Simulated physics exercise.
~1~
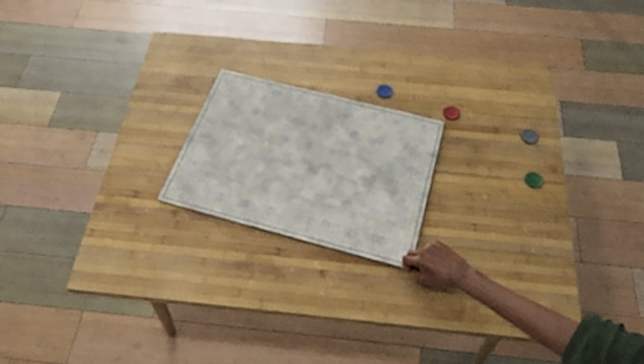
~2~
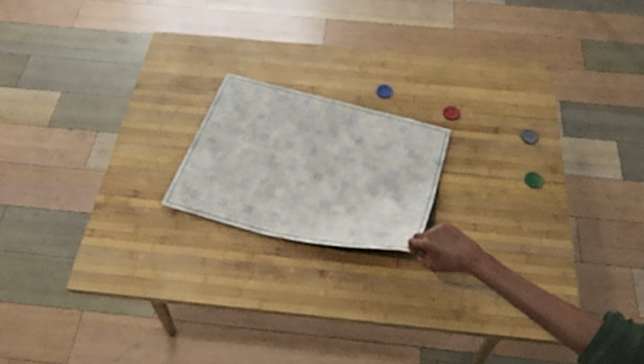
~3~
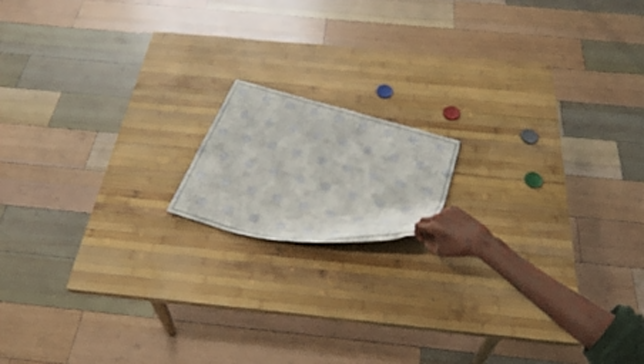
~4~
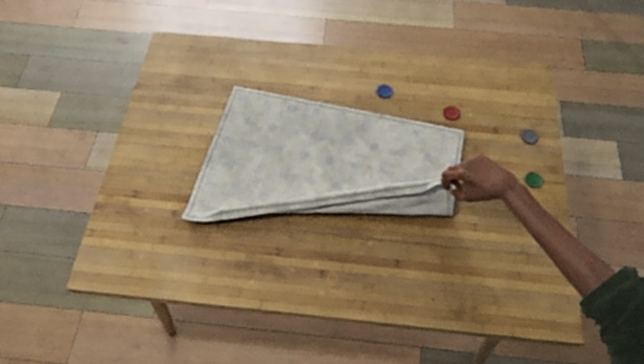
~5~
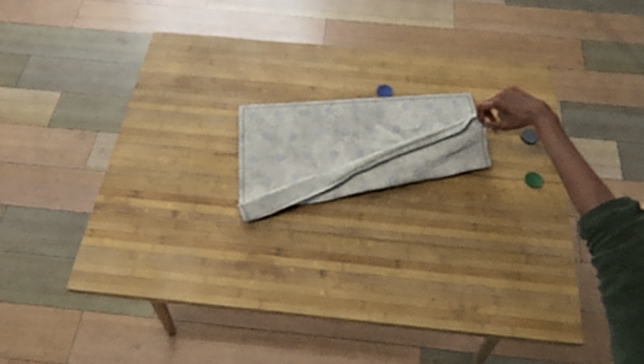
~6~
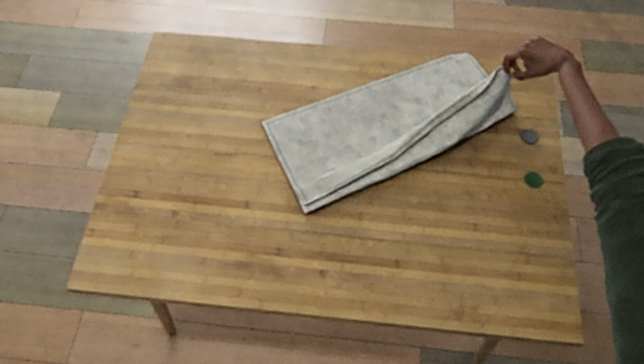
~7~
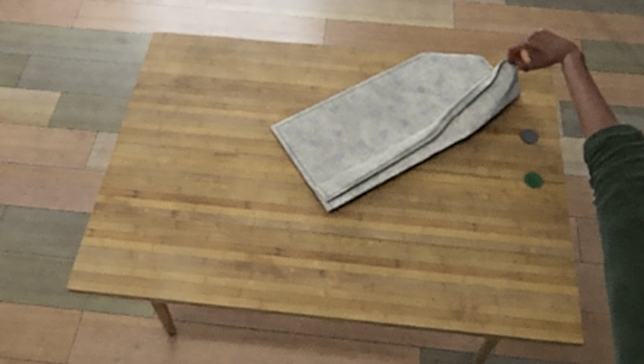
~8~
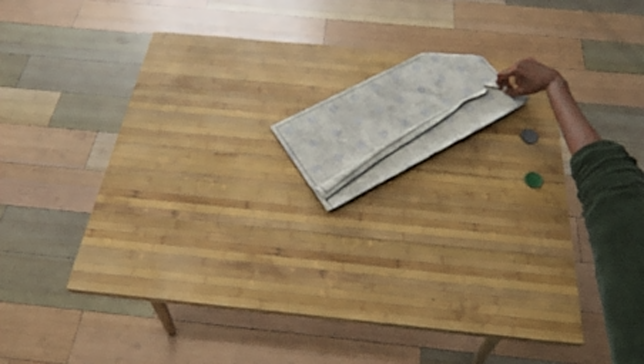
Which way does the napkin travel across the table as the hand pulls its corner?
The napkin moves to the right.
Hand lifting a corner of a grey napkin, folding and dragging it rightward over blue and red tokens on a wooden table.
